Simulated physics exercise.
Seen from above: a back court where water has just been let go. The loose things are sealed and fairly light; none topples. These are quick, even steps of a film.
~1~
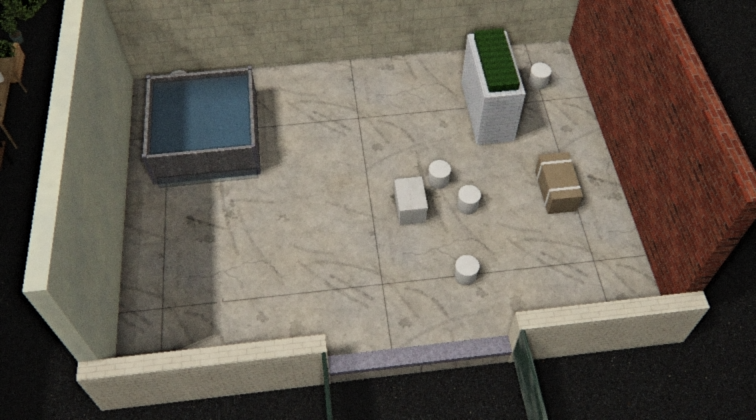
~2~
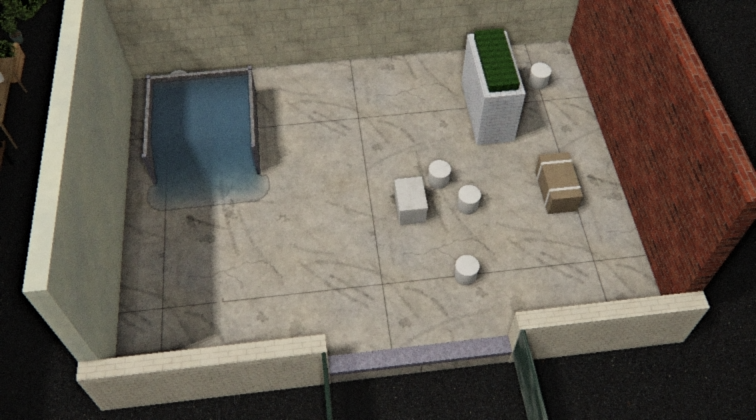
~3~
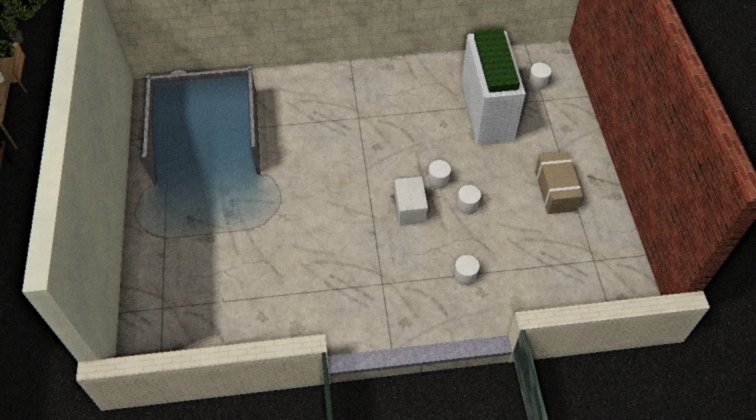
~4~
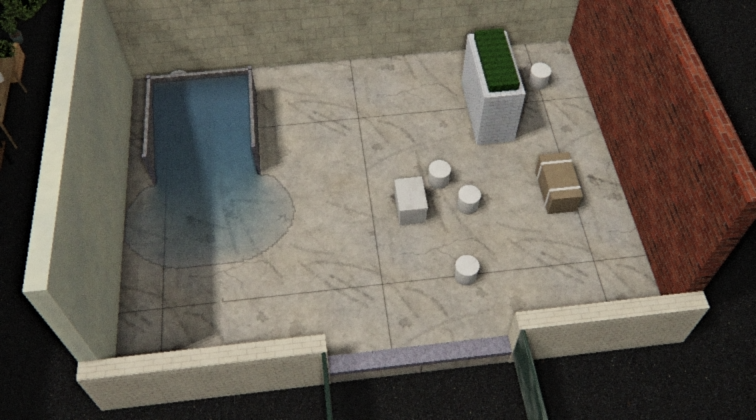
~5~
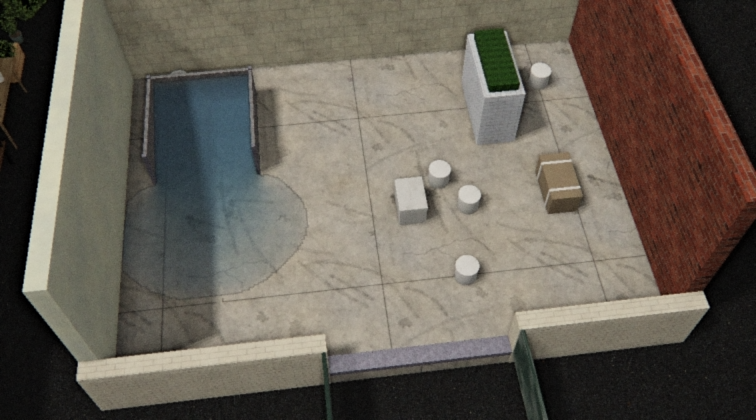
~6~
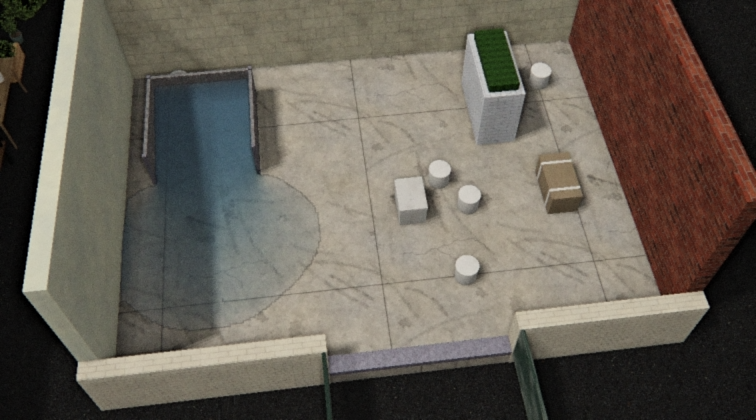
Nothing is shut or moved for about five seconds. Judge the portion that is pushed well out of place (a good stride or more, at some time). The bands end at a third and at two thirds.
That comes to under a third.
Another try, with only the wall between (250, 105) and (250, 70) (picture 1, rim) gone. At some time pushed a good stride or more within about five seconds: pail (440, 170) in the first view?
My call: That far or more.
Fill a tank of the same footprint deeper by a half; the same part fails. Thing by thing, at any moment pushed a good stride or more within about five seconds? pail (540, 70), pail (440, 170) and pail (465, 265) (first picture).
In that order: No, yes, moved that far.
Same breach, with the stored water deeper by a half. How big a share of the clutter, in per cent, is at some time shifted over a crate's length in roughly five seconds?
I make it 60 per cent.
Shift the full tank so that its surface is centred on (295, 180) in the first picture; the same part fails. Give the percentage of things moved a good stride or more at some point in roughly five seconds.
Roughly 0 per cent.
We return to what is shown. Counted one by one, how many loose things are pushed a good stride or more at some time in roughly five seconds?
I count 1.
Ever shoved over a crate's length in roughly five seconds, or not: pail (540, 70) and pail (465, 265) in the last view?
One after the other: Not that far, swept aside.
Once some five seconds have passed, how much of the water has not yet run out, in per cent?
I make it 86 per cent.
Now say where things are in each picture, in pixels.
In the first picture, a chest at (411, 193), on the bottom; a pail at (178, 77), on the bottom; 0 of 7 have shifted.
In the second picture, a chest at (411, 193) rests on the ground; a pail at (178, 77), on the bottom; 0 of 7 have shifted.
In the third picture, a chest at (411, 193), on the bottom; a pail at (178, 77) rests on the ground; 0 of 7 have shifted.
In the fourth picture, a chest at (411, 193), on the bottom; a pail at (178, 77) rests on the ground; 0 of 7 have shifted.
In the fifth picture, a chest at (411, 193) rests on the ground; a pail at (178, 77), on the bottom; 0 of 7 have shifted.
In the sixth picture, a chest at (411, 193) rests on the ground; a pail at (178, 77) rests on the ground; 0 of 7 have shifted.
A moment on, 0 of 7 are well off their spots; 0 afloat.
Next, 0 of 7 are well off their spots; 0 afloat.
Later, 0 of 7 are well off their spots; 0 afloat.
In the end, 1 of 7 are well off their spots, and 1 have been at some point; 0 afloat.
